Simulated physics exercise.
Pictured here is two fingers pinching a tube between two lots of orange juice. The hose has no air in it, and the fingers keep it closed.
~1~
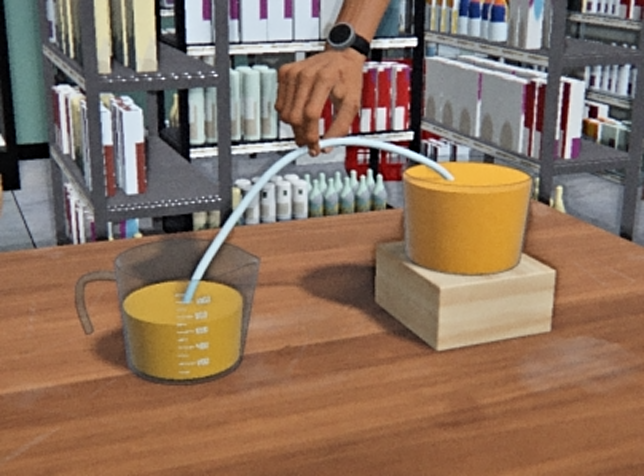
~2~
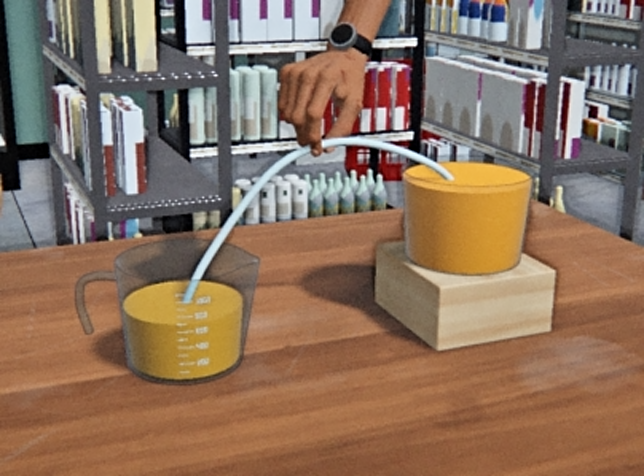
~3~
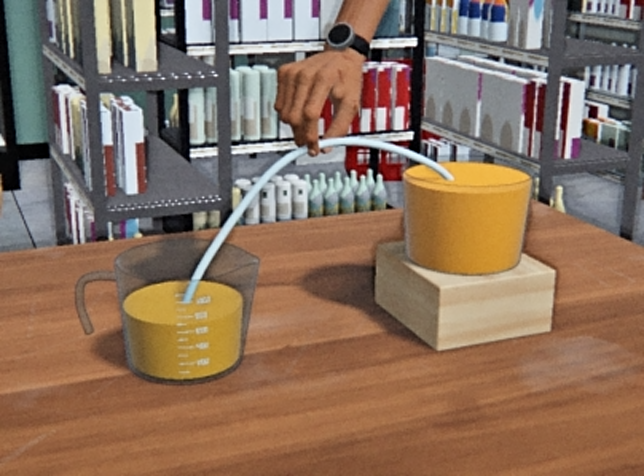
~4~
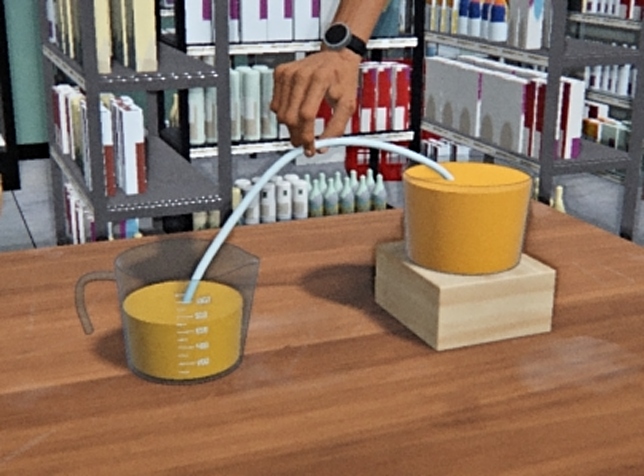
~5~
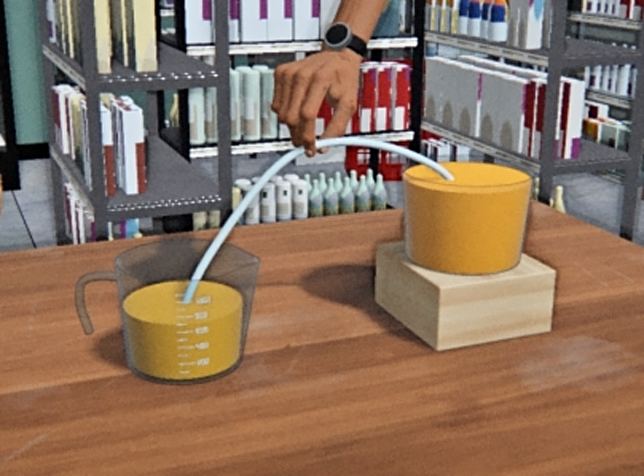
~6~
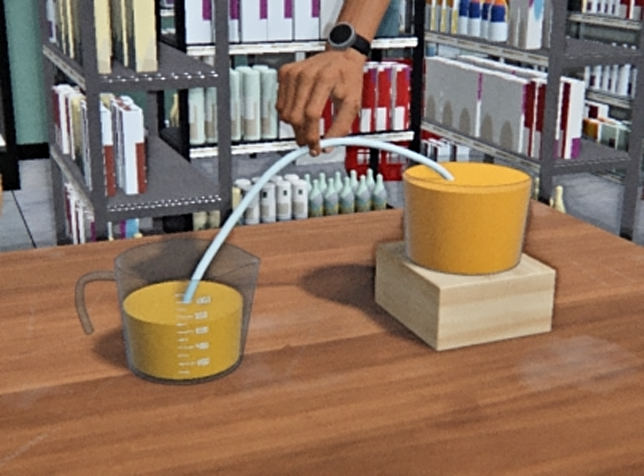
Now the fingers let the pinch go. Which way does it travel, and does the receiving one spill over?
Flow: To the left; taker: Spills over.
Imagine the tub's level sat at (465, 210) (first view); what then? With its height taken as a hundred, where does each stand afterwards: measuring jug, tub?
Final levels in order: 90 percent, 25 percent.
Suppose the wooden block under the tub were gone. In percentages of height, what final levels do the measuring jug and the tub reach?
You'd see the first filled to 70 per cent of its height and the second to 80 per cent.
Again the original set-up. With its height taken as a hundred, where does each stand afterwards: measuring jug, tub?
In order, 100 percent then 35 percent.
Soon after, the measuring jug is about three quarters full; the tub is about three quarters full.
Later, the measuring jug is full to the brim; the tub is about half full; some has gone over the lower rim.
In the end, the measuring jug is full to the brim; the tub is about a third full; some has gone over the lower rim; the two surfaces are level.
